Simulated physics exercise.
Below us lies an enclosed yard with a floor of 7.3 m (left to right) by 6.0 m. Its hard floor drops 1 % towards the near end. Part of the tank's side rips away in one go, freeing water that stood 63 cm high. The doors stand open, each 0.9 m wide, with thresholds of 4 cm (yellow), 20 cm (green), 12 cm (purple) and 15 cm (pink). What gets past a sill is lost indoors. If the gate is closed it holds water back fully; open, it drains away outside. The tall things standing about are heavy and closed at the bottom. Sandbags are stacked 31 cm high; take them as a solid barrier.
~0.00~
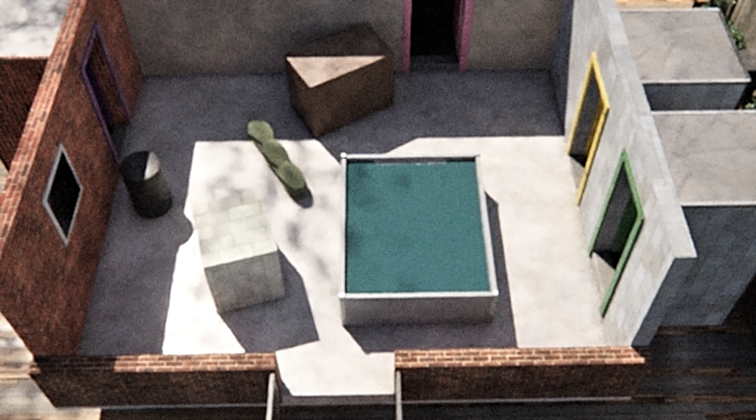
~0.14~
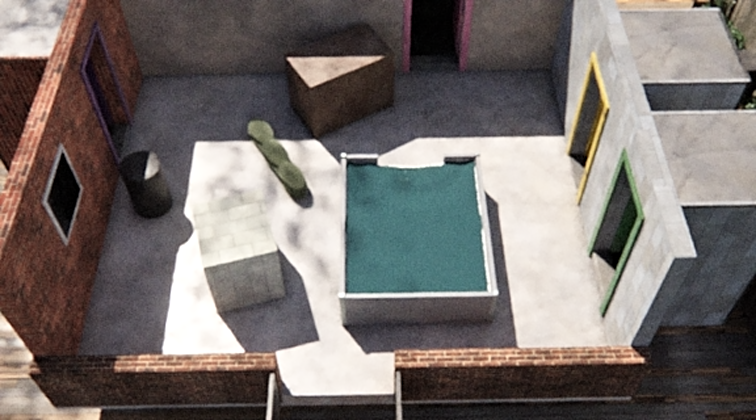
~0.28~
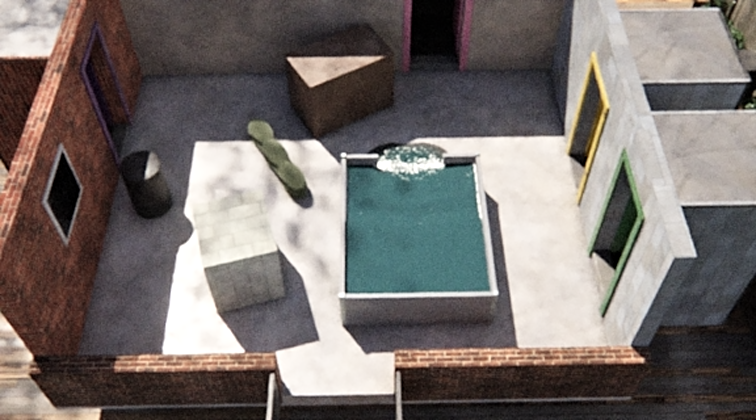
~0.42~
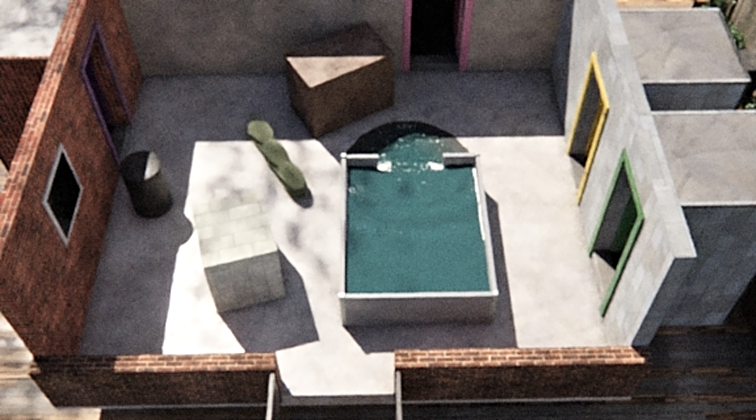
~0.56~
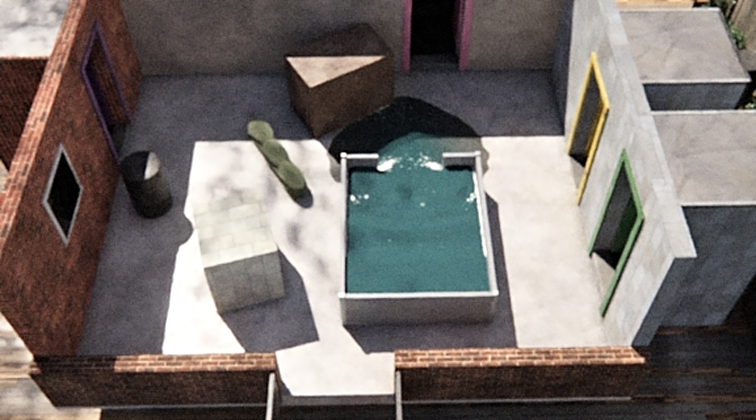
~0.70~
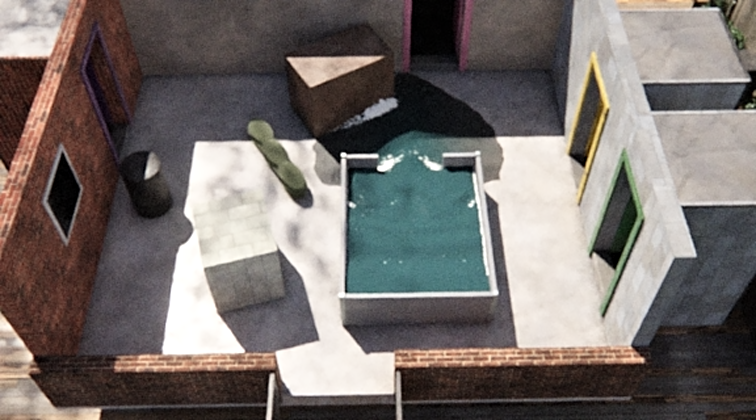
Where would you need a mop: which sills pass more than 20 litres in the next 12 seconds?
Door by door: At the yellow door it goes over the limit; at the green door it does not reach the limit; at the purple door it stays under the limit; at the pink door it exceeds the limit.
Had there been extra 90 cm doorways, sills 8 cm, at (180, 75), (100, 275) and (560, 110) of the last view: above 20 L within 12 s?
In turn: Below, not over, above.
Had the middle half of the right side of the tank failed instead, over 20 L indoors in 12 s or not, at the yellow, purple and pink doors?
Against that limit: Yellow above, purple not over, pink below.
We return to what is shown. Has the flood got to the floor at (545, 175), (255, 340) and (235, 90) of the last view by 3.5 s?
In that order: Wet, not reached, wet.
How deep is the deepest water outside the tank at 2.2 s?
Roughly 36 cm.
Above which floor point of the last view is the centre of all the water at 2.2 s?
Around (415, 199).
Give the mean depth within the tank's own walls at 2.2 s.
Roughly 40 cm on average.
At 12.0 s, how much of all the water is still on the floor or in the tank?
Roughly 86 in a hundred.
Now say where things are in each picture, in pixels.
In the first frame, the tank at (414, 224) is whole and still, 63 cm deep.
In the second frame, water pours out on the tank's far side and has run 0.6 m, to a hidden place; typically 9 cm deep outside, 63 cm at the tank's back.
In the third frame, the front is at (386, 148), 0.9 m from the gap on the tank's far side; 1.0 m2 of floor is under water; 63 cm left at the back of the tank.
In the fourth frame, water pours out on the tank's far side and has run 1.3 m, to (389, 126); typically 8 cm deep outside, 63 cm at the tank's back.
In the fifth frame, water pours out on the tank's far side and has run 1.9 m, to (398, 101); typically 5 cm deep outside, 63 cm at the tank's back.
In the sixth frame, the front is at (400, 77), 2.5 m from the gap on the tank's far side; 4.3 m2 of floor is under water; 63 cm left at the back of the tank.
After 1.4 s water covers 20 % of the floor and is deepest (38 cm) near (409, 181); yellow door not reached, green door not reached, purple door not reached, pink door 30 cm at the sill, 24 L in.
After 2.2 s water covers 25 % of the floor and is deepest (36 cm) near (374, 116); yellow door not reached, green door not reached, purple door not reached, pink door 31 cm at the sill, 92 L in.
After 3.5 s water covers 35 % of the floor and is deepest (34 cm) near (543, 71); yellow door 6 cm at the sill, 0 L in, green door not reached, purple door not reached, pink door 24 cm at the sill, 184 L in.
After 7.0 s water covers 70 % of the floor and is deepest (18 cm) near (539, 374); yellow door 7 cm at the sill, 14 L in, green door 4 cm at the sill, 0 L in, purple door 3 cm at the sill, 0 L in, pink door 13 cm at the sill, 227 L in.
After 12.0 s water covers 90 % of the floor and is deepest (14 cm) near (72, 382); yellow door 6 cm at the sill, 35 L in, green door 13 cm at the sill, 0 L in, purple door 3 cm at the sill, 0 L in, pink door 8 cm at the sill, 228 L in.
